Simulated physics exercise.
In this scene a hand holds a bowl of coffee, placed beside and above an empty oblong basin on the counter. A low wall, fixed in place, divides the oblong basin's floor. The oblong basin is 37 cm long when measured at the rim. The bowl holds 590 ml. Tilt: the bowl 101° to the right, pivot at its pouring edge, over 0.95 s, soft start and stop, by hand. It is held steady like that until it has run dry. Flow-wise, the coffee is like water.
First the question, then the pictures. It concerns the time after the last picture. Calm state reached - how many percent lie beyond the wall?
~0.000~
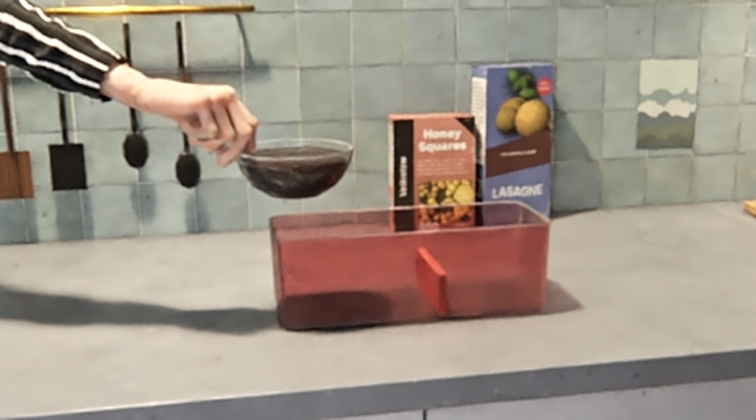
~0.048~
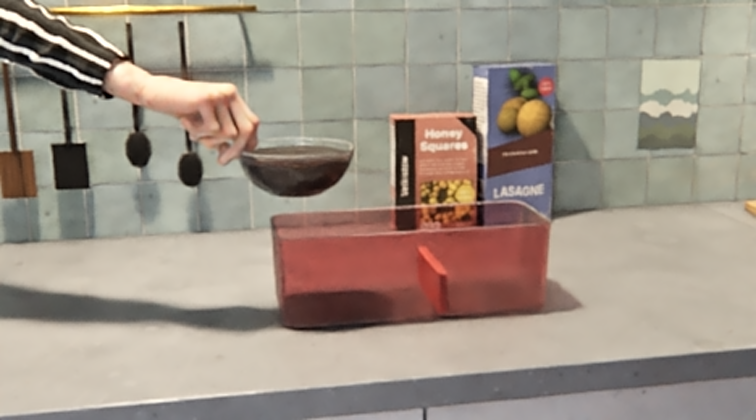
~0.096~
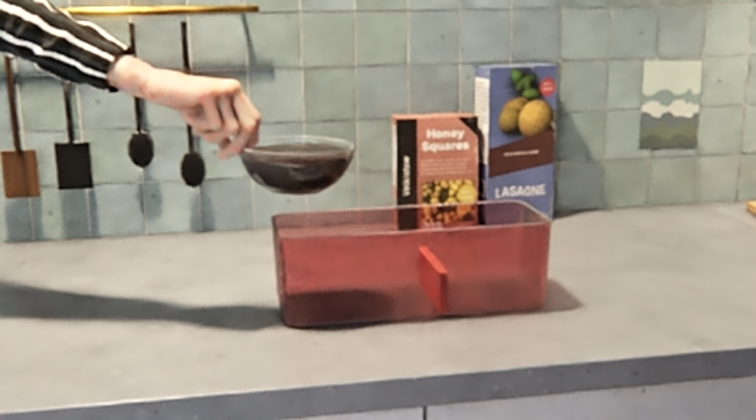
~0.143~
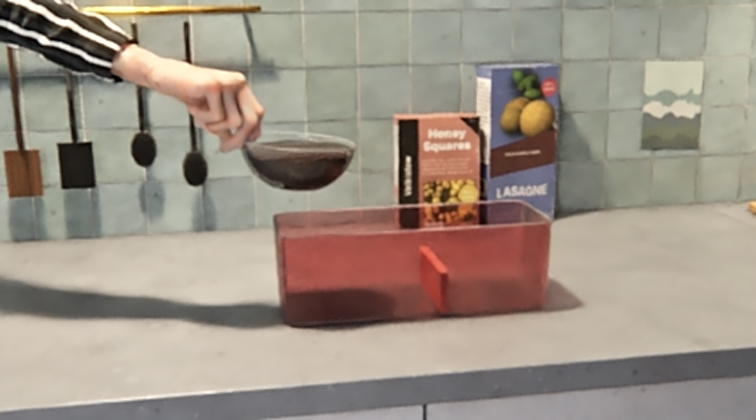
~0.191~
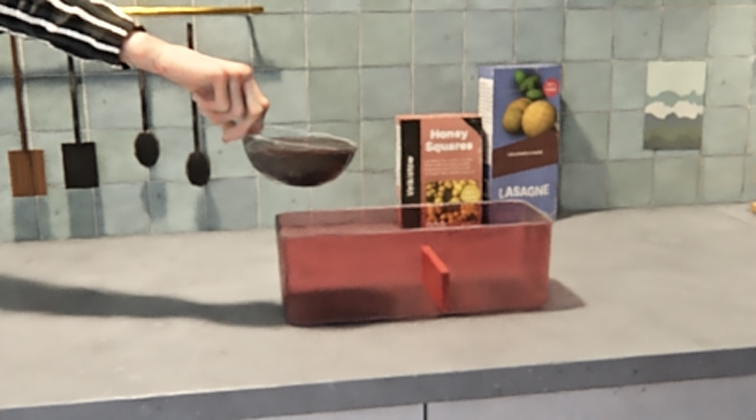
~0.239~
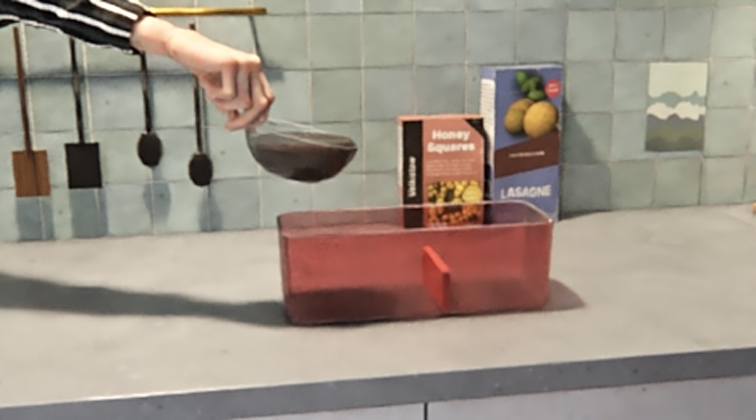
45 percent, roughly.
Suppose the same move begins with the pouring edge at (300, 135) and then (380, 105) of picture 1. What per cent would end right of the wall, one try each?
Some 5 and 90 per cent, in that order.
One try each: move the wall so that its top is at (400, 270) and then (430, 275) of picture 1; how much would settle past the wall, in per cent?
Some 90 in a hundred, then some 55 in a hundred.
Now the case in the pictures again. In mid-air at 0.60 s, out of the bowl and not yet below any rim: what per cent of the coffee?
About 48 per cent.
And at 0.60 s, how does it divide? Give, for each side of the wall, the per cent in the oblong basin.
Left about 22, right about 0.
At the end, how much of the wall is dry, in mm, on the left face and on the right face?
The left comes to roughly 46 mm and the right to roughly 44 mm.
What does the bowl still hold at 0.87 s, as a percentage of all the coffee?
Remaining share: Approx. 0 %.
By 0.60 s the tilt is 71° and 31 per cent is still to pour, 21 is left of the wall and 0 right of it.
By 0.87 s the tilt is 99° and 0 per cent is still to pour, 49 is left of the wall and 45 right of it.
By 1.15 s the tilt is 101° and 0 per cent is still to pour, 54 is left of the wall and 45 right of it.
By 1.45 s the tilt is 101° and 0 per cent is still to pour, 54 is left of the wall and 45 right of it.
At rest 54 per cent lies left of the wall, 45 right of it and 1 outside.
